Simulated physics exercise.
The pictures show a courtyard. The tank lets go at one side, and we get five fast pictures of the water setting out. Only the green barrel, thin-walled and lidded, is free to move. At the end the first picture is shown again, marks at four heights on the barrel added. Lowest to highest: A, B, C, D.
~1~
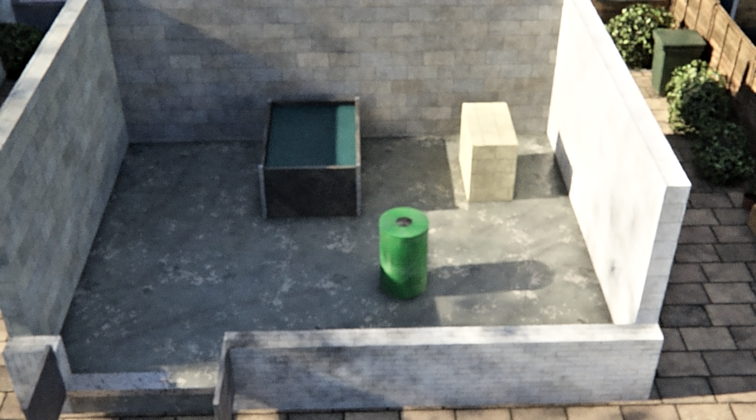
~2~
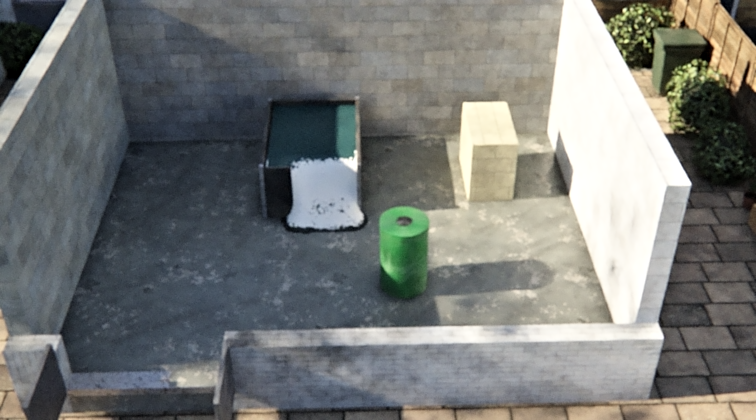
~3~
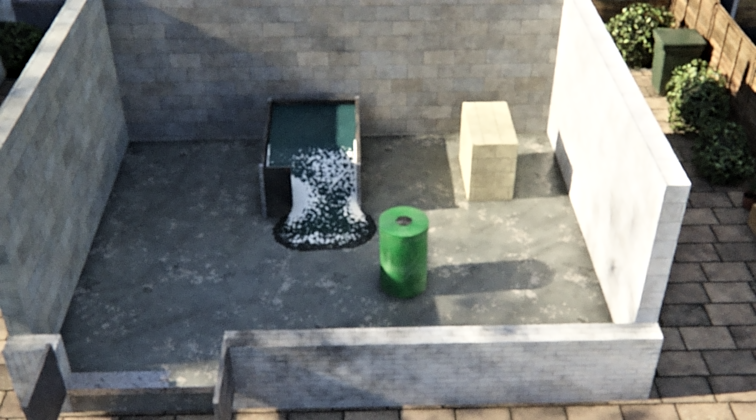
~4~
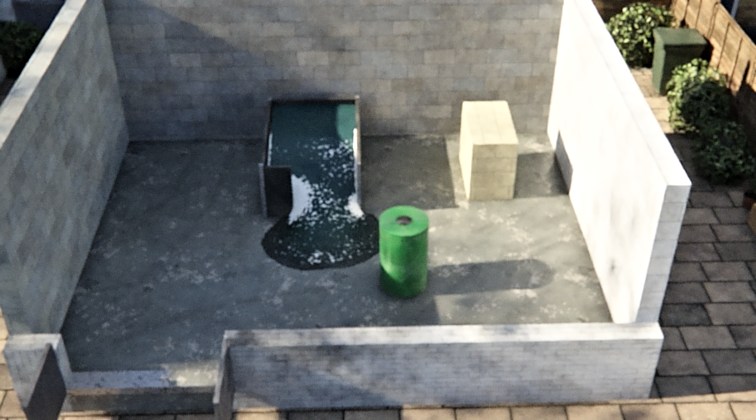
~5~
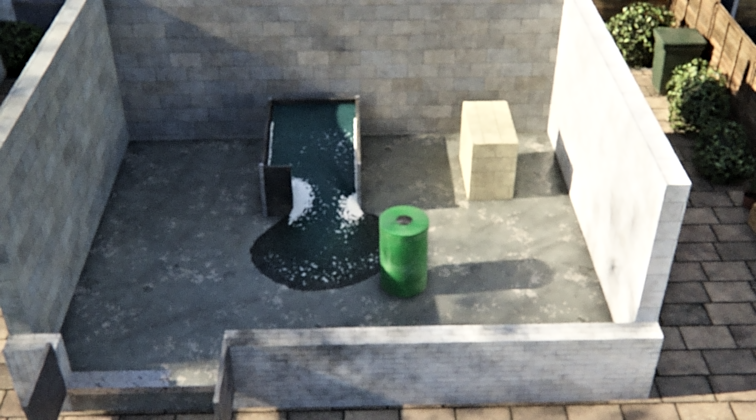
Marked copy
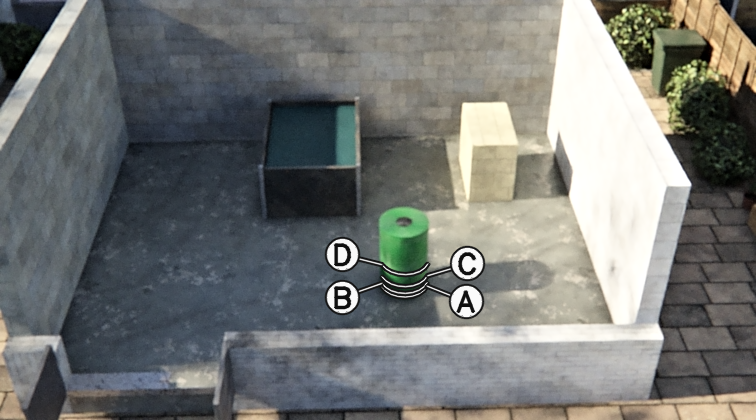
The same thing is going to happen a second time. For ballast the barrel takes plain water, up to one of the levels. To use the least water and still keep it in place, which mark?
Choose D.
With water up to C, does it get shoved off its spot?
Yes, that goes wrong.
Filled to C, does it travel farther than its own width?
No, it does not.
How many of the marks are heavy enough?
One of them.
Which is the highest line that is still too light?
C it is.
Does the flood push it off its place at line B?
Yes, that goes wrong.
On the marked copy, A at (405, 296); B at (405, 293); C at (405, 286); D at (405, 274); from the bottom up A, B, C, D.
Choosing A, it is pushed about 4 times its own width away.
Choosing B, it is pushed about 3 times its own width away.
Choosing C, it is pushed about half its own width away.
Choosing D, it does not move.
